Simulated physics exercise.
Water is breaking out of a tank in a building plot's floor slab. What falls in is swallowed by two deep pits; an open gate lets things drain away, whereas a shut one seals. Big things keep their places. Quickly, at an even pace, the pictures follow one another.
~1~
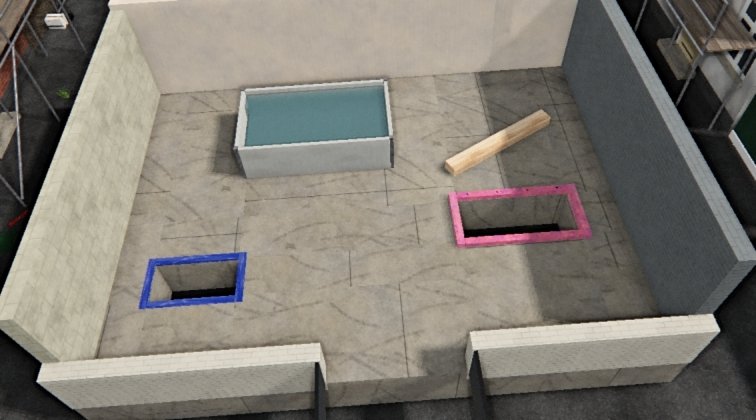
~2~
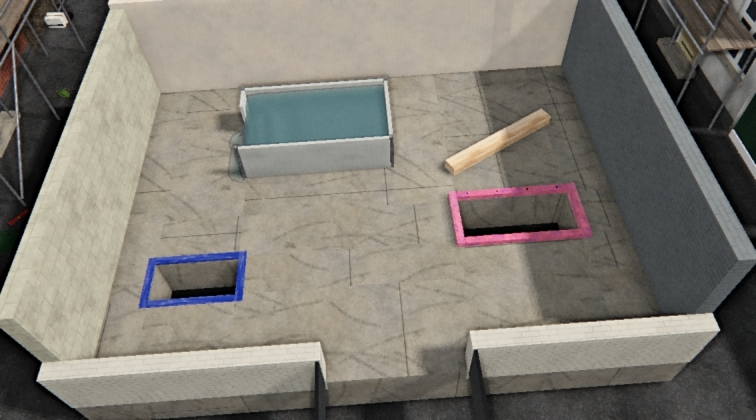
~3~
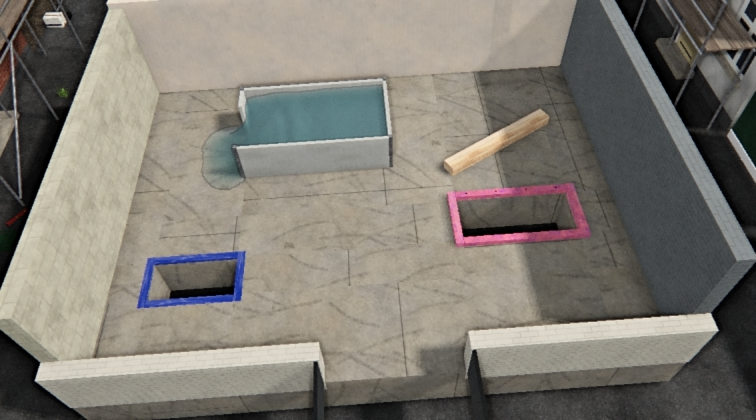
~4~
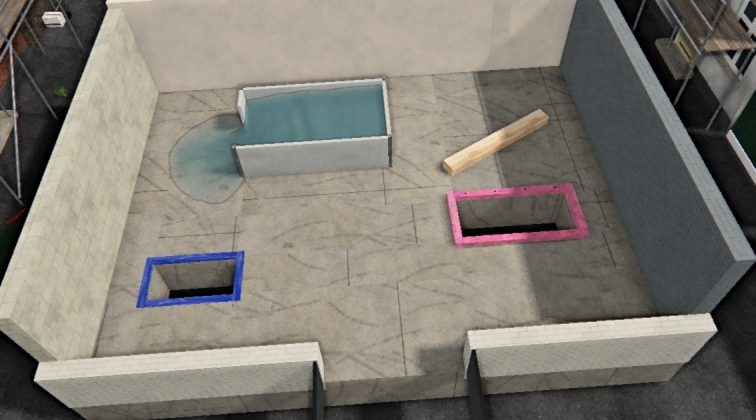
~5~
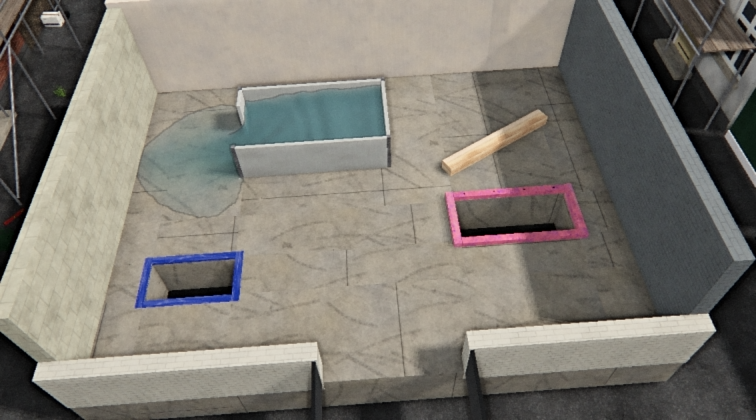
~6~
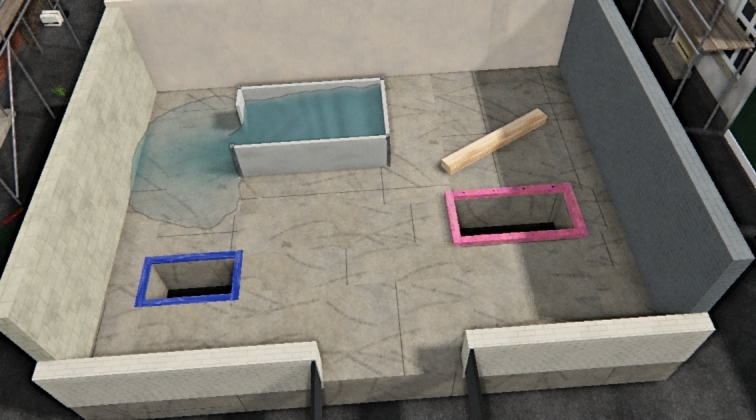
Water poured out of the left end of a pale tank and spread leftward across the concrete floor in a widening puddle, while the wooden beam and the blue- and pink-edged pits stayed put.
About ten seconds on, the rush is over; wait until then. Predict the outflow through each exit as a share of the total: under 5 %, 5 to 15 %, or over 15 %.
Result: The gate is left holding a tiny amount - below five per cent; the blue pit is left holding a hefty amount - past fifteen per cent; the pink pit is left holding a tiny amount - below five per cent.
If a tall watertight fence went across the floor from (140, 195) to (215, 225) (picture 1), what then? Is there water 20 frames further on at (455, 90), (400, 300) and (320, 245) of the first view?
Untouched, untouched, swamped.
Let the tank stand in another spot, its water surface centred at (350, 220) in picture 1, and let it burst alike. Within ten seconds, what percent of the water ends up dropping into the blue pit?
The blue pit ends up with 65 per cent.
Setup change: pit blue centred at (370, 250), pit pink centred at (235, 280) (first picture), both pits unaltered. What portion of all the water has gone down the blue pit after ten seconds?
Result - blue pit, 4 in a hundred.
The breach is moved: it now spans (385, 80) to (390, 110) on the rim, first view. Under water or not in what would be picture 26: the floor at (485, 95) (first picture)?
Bottom line - sodden.
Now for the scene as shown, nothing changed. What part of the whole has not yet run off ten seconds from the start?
Roughly 74 out of every hundred parts.
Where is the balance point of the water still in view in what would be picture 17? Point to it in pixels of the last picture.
I'd place it roughly at (245, 158).
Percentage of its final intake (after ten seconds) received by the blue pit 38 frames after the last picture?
Share at that point: Close to 65 in a hundred.
A moment on, water covers 15 % of the floor; the gate 0 %, the blue pit 0 %, the pink pit 0 %.
Next, water covers 20 % of the floor; the gate 0 %, the blue pit 1 %, the pink pit 0 %.
Then, water covers 30 % of the floor; the gate 0 %, the blue pit 7 %, the pink pit 0 %.
Later, water covers 60 % of the floor; the gate 0 %, the blue pit 17 %, the pink pit 0 %.
In the end, water covers 85 % of the floor; the gate 1 %, the blue pit 26 %, the pink pit 0 %.
